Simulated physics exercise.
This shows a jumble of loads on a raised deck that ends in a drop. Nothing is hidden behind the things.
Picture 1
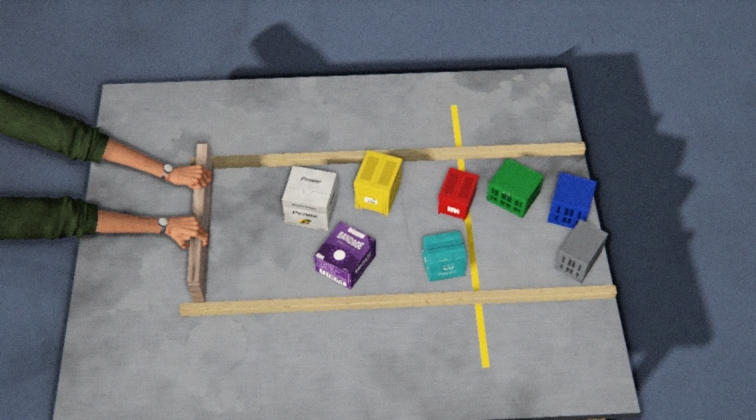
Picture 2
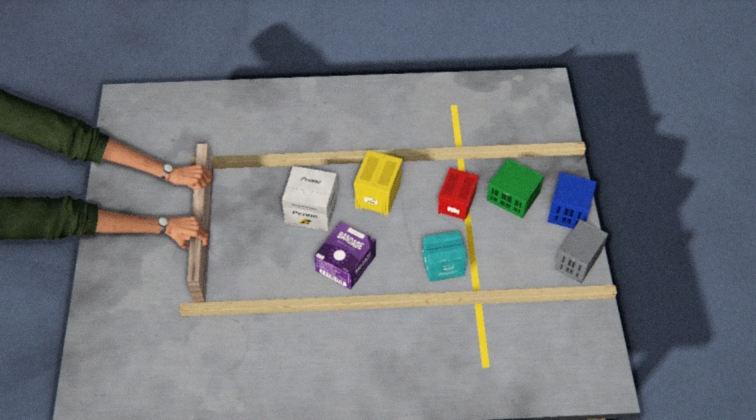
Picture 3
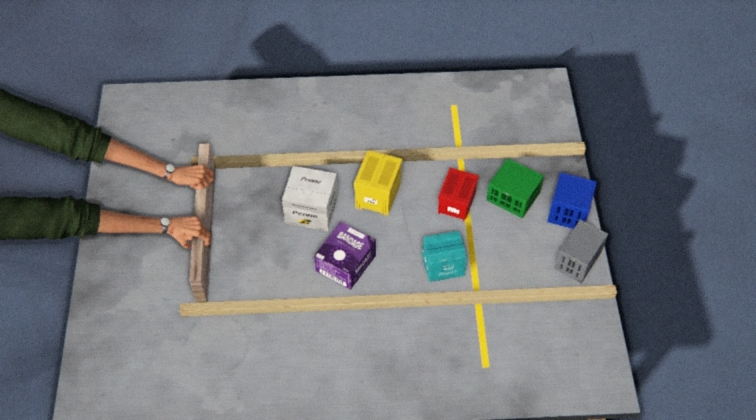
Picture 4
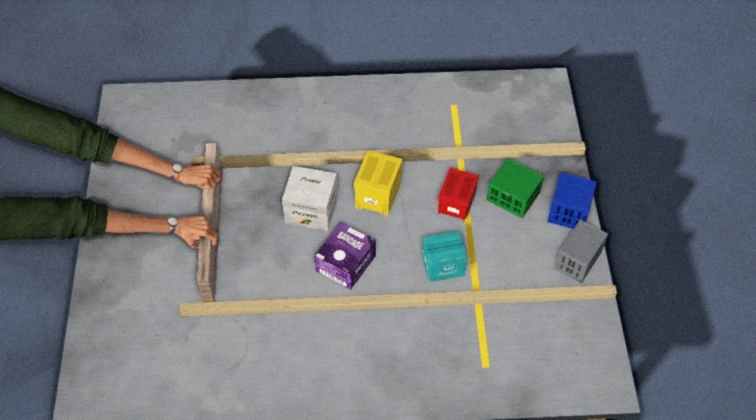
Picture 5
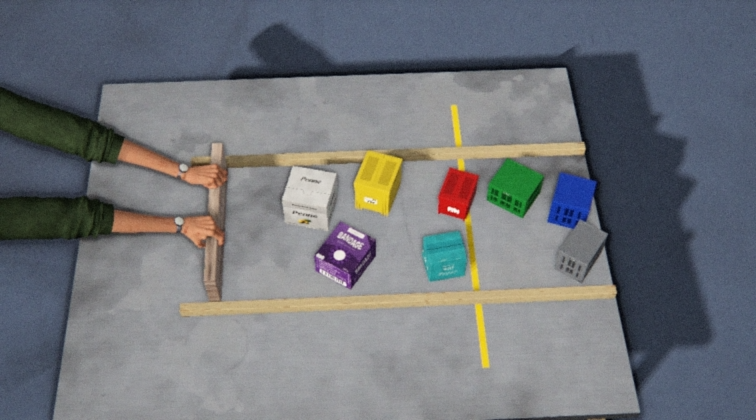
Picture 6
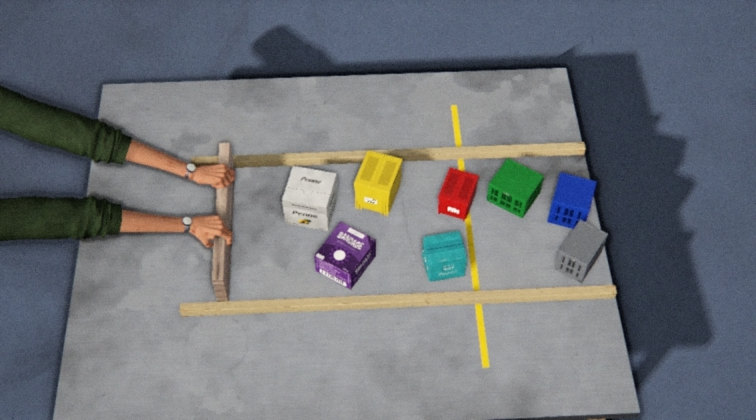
Two hands slide a wooden plank slightly right between rails, while the colourful boxes stay still.
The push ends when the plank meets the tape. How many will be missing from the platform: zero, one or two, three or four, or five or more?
As it turns out, the number that fall off is one or two.
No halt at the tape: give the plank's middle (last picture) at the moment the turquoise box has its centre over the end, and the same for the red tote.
At (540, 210) for the turquoise box; at (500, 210) for the red tote.
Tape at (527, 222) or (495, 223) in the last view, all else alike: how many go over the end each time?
In that order 4 and 2.
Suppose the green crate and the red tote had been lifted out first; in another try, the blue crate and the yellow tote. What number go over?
Fallen: 0, and 0 in the other try.
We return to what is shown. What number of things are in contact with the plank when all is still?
That makes 2.
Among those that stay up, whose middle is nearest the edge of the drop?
The grey crate ends nearest.
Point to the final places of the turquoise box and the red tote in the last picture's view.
Near (536, 254) and (562, 193).
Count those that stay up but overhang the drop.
The number is 0.
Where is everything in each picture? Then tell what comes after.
In the first picture, blue crate (572, 202); grey crate (581, 251); green crate (515, 188); plank (201, 222); tape (469, 224).
In the second picture, grey crate (581, 251); turquoise box (444, 256).
In the third picture, green crate (515, 188); red tote (458, 195).
In the fourth picture, blue crate (572, 202); white box (311, 199).
In the fifth picture, grey crate (581, 251); yellow tote (378, 184).
In the sixth picture, blue crate (572, 202); grey crate (581, 251); green crate (515, 188); plank (224, 221); tape (469, 224).
A little later, none off yet; blue crate at rest near (572, 202); grey crate at rest near (581, 251); green crate at rest near (515, 188).
When it is over, the number that fall off is one or two; down, green crate and blue crate.
